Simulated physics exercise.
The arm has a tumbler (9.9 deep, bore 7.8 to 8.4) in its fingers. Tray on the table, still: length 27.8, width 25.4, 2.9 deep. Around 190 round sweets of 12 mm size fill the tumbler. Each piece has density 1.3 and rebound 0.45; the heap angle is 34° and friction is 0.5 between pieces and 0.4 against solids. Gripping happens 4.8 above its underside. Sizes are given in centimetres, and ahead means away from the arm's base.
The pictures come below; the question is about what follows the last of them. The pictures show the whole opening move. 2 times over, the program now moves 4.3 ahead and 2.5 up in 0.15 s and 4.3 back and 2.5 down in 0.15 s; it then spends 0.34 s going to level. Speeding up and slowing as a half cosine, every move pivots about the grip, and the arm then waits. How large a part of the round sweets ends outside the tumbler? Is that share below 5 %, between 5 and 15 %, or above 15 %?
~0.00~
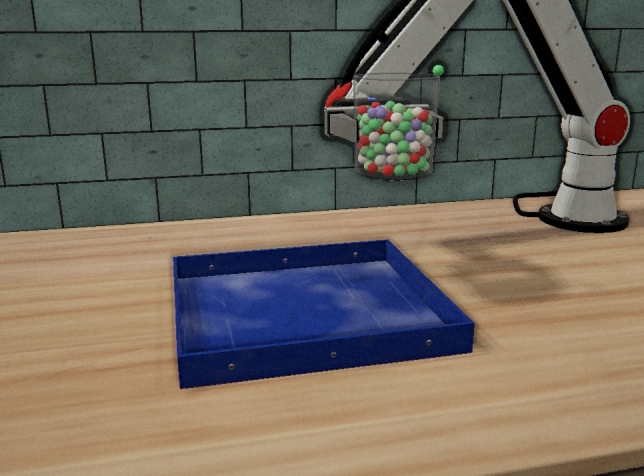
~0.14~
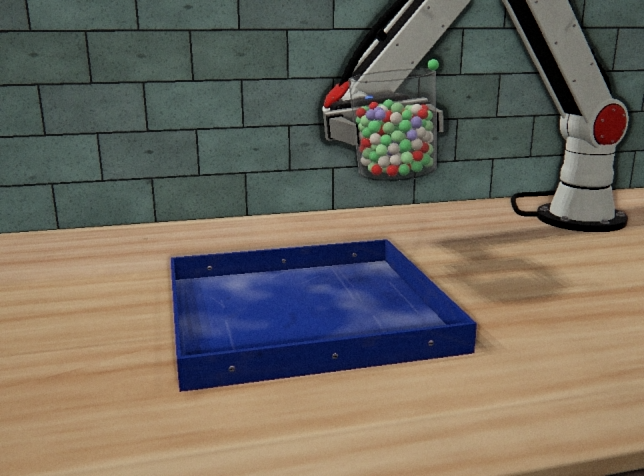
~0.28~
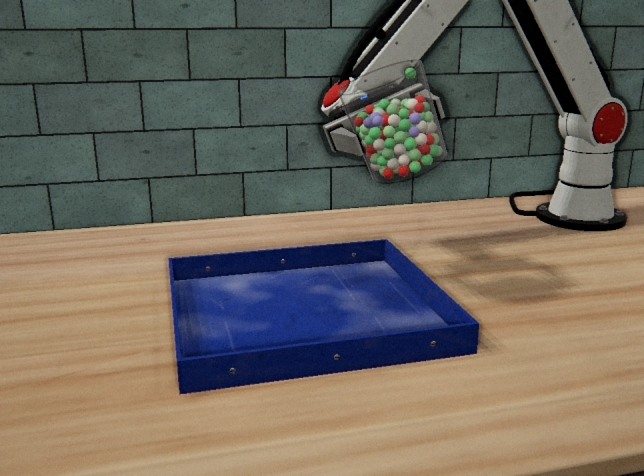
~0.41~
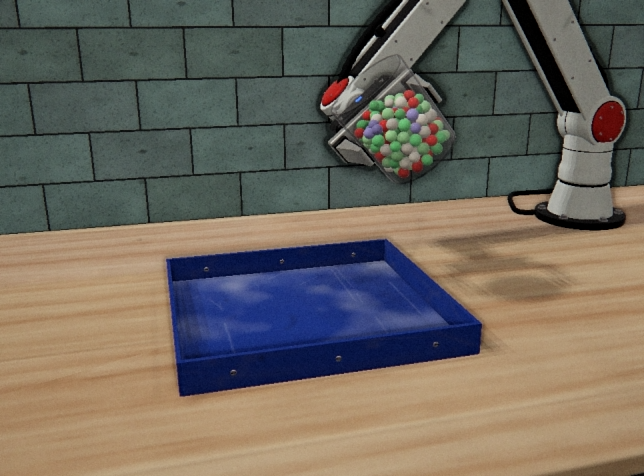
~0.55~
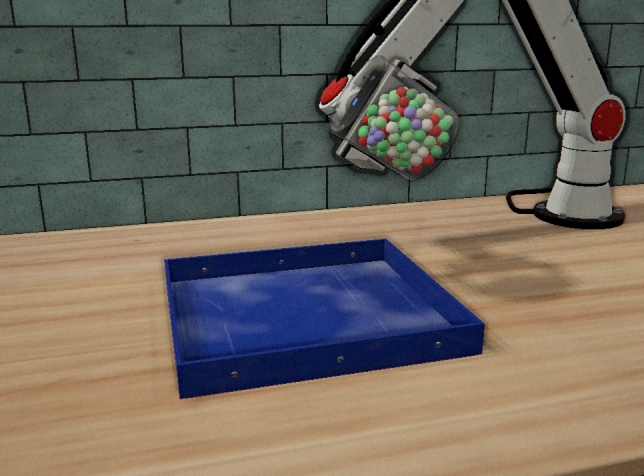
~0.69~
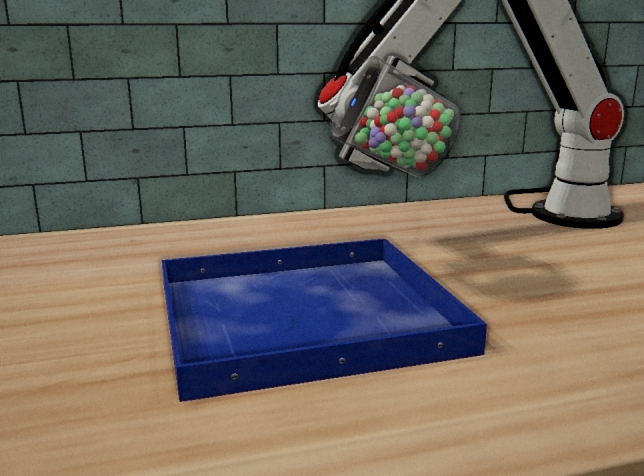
The share is above 15 %.
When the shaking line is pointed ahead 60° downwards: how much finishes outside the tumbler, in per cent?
I'd say close to 0 per cent.
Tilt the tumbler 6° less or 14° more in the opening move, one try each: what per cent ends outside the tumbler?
I'd say close to 15 and 60 per cent, in that order.
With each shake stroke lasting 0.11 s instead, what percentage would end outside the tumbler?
Roughly 55 in a hundred.
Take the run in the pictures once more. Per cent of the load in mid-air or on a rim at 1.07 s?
Reading at that time: Some 8 per cent.
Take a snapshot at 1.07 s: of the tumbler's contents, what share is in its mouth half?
Roughly 40 per cent.
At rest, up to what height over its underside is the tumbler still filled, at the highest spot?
I'd say near 7.0 cm from the bottom.
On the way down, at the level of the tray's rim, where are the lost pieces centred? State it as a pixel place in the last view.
Estimated centre around (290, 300) in pixels.
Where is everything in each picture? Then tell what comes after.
The first frame shows tumbler middle at (395, 126), level; upper third of the load around (393, 119), from x 360 to 440, top at y 70; 190 in the tumbler.
The second frame shows tumbler middle at (395, 125), tilted 6° forward; upper third of the load around (397, 118), from x 360 to 435, top at y 65.
The third frame shows tumbler middle at (395, 124), tilted 21° forward; upper third of the load around (400, 116), from x 360 to 435, top at y 75.
The fourth frame shows tumbler middle at (395, 123), tilted 41° forward; upper third of the load around (402, 113), from x 360 to 445, top at y 95.
The fifth frame shows tumbler middle at (396, 122), tilted 56° forward; upper third of the load around (405, 111), from x 365 to 450, top at y 90.
The sixth frame shows tumbler middle at (396, 120), tilted 62° forward; upper third of the load around (411, 109), from x 360 to 450, top at y 90; 190 in the tumbler.
By 1.07 s, tilted 62° forward, highest piece 23 above the table; 163 in the tumbler, 11 in the tray, 16 in flight or on a rim.
By 1.44 s, tilted 36° forward, highest piece 23 above the table; 141 in the tumbler, 49 in the tray.
By 1.83 s, level, highest piece 23 above the table; 139 in the tumbler, 51 in the tray.
By 2.88 s, level, highest piece 23 above the table; 139 in the tumbler, 51 in the tray.
Final count, 139 in the tumbler, 51 in the tray. That is 27 % outside the tumbler.
